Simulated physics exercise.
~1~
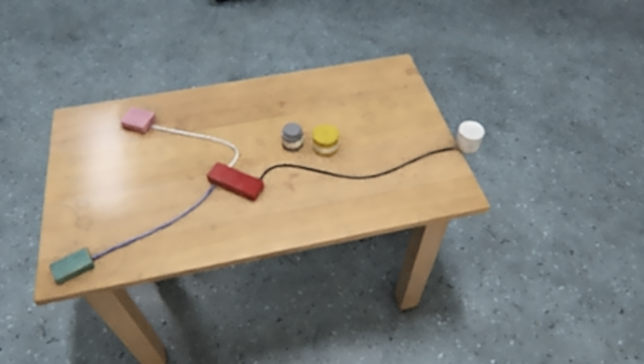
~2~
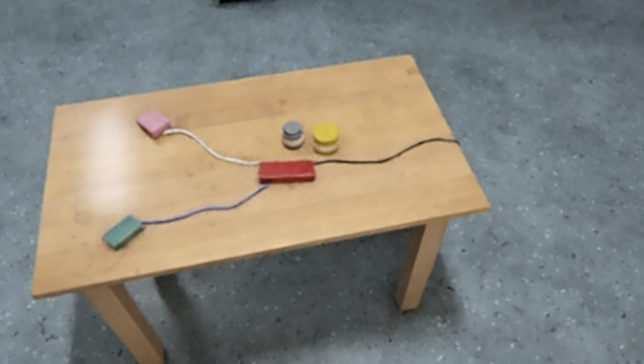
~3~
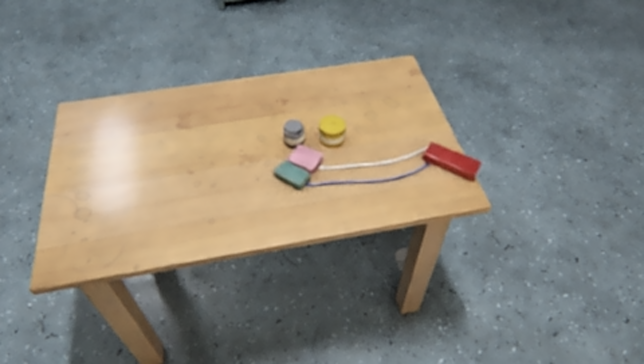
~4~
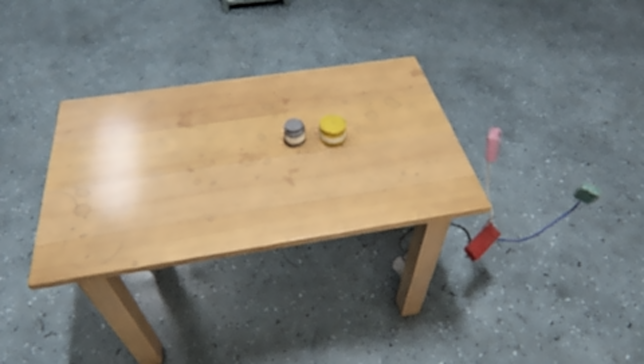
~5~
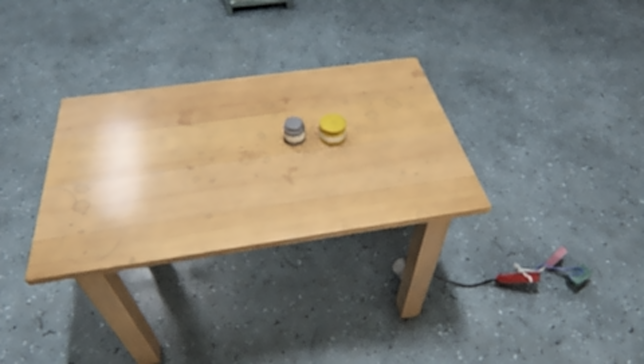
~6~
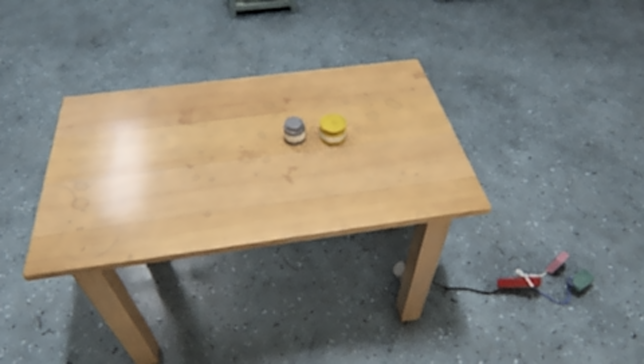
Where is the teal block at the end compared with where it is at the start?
At the start the teal block is on the tabletop near its front left corner, and at the end it lies on the floor to the right of the table.
